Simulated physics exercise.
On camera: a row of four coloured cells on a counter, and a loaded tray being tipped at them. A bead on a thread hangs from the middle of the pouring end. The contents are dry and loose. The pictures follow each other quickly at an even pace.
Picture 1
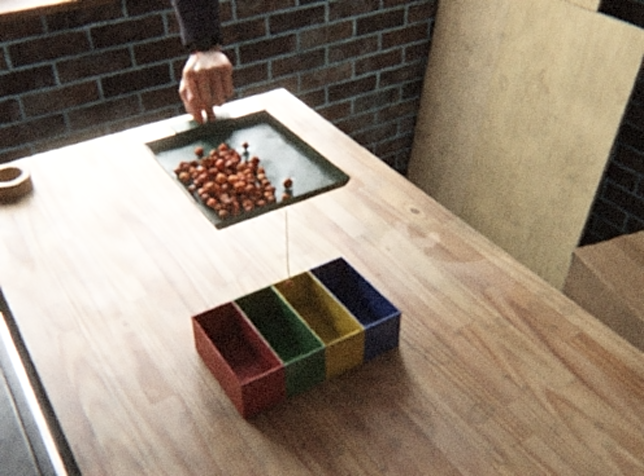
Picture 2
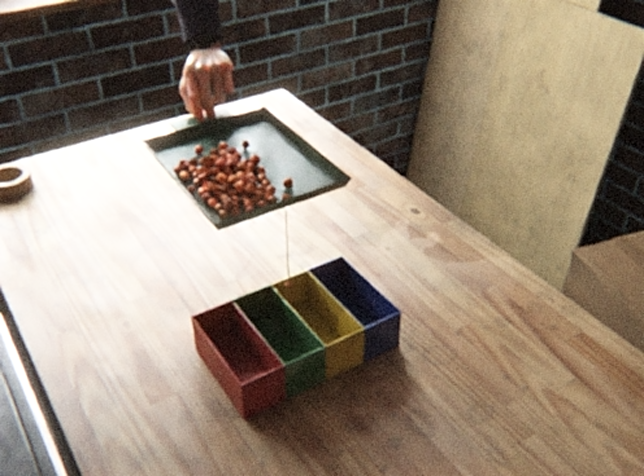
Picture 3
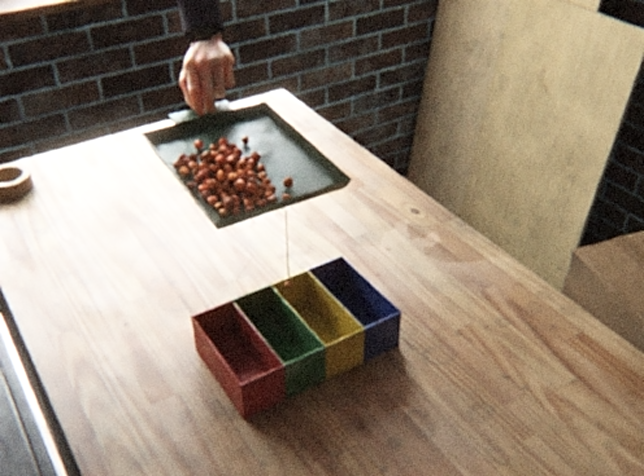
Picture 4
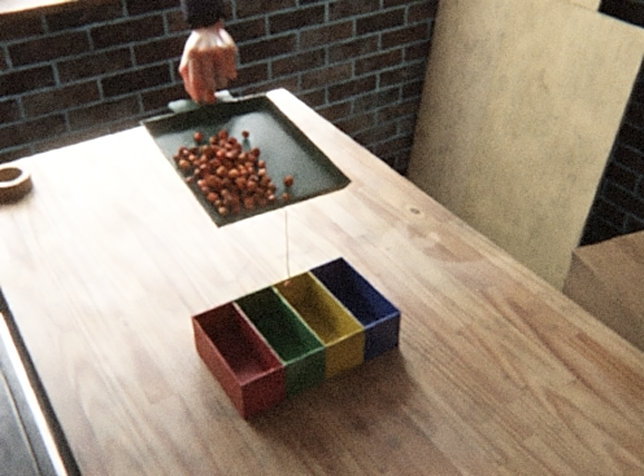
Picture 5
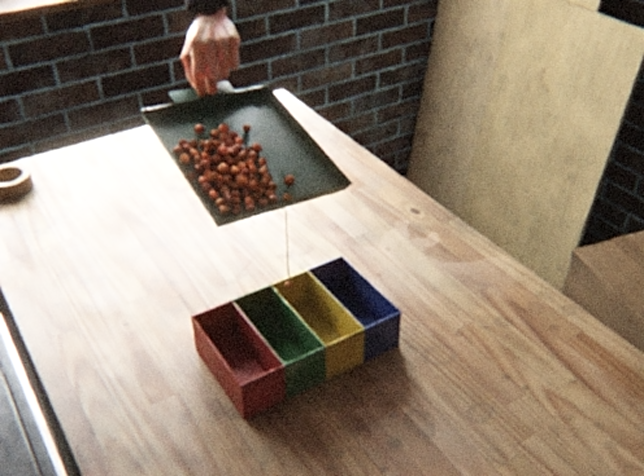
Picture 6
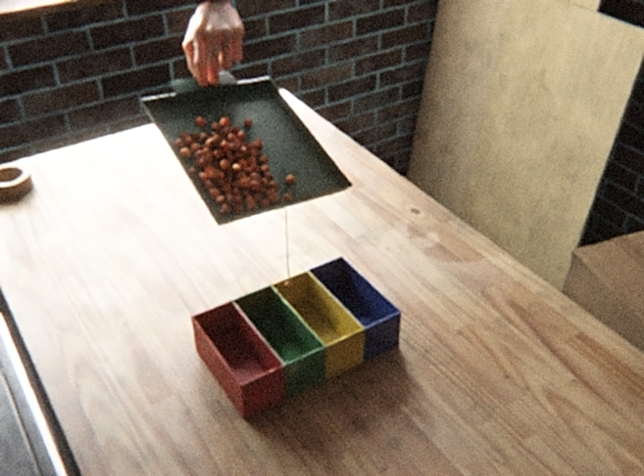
The footage shows a hand gripping the far edge of a dark tray of small reddish-brown pieces above a wooden counter, then gradually raising that edge so the tray tilts toward a box with red, green, yellow and blue cells.
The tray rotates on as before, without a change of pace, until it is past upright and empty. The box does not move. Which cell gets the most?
Fullest: The blue cell.
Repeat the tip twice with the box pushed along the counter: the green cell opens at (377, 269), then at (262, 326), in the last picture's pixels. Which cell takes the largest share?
First that red cell, then the blue cell.
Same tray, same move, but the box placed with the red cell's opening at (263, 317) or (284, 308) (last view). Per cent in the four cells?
First some 100, then 100 per cent.
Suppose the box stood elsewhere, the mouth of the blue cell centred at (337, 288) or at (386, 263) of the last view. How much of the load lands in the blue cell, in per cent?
The first gives 50 %, the second 0 %.
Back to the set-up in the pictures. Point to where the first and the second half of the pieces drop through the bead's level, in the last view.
The first part at (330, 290); the rest at (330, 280).
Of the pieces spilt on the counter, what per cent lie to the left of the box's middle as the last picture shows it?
Close to 10 per cent.
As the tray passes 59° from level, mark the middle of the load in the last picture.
Close to (292, 188).
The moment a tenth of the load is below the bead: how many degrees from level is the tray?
Near 65 degrees.
Just after the last frame, tray tipped steeply; the larger part on the tray; just a few in the yellow cell; just a few in the blue cell; about a tenth falling or outside the box.
A moment on, tray tipped right over; roughly a quarter on the tray; roughly a quarter in the blue cell; roughly a quarter in the yellow cell; about a tenth in the green cell; roughly a third falling or outside the box.
Further on, tray tipped past a quarter turn; roughly half in the blue cell; roughly a third in the yellow cell; about a tenth in the green cell; about a tenth falling or outside the box.
When it is over, tray tipped past a quarter turn; roughly half in the blue cell; roughly a third in the yellow cell; about a tenth in the green cell; not one in the red cell; about a tenth outside the box.
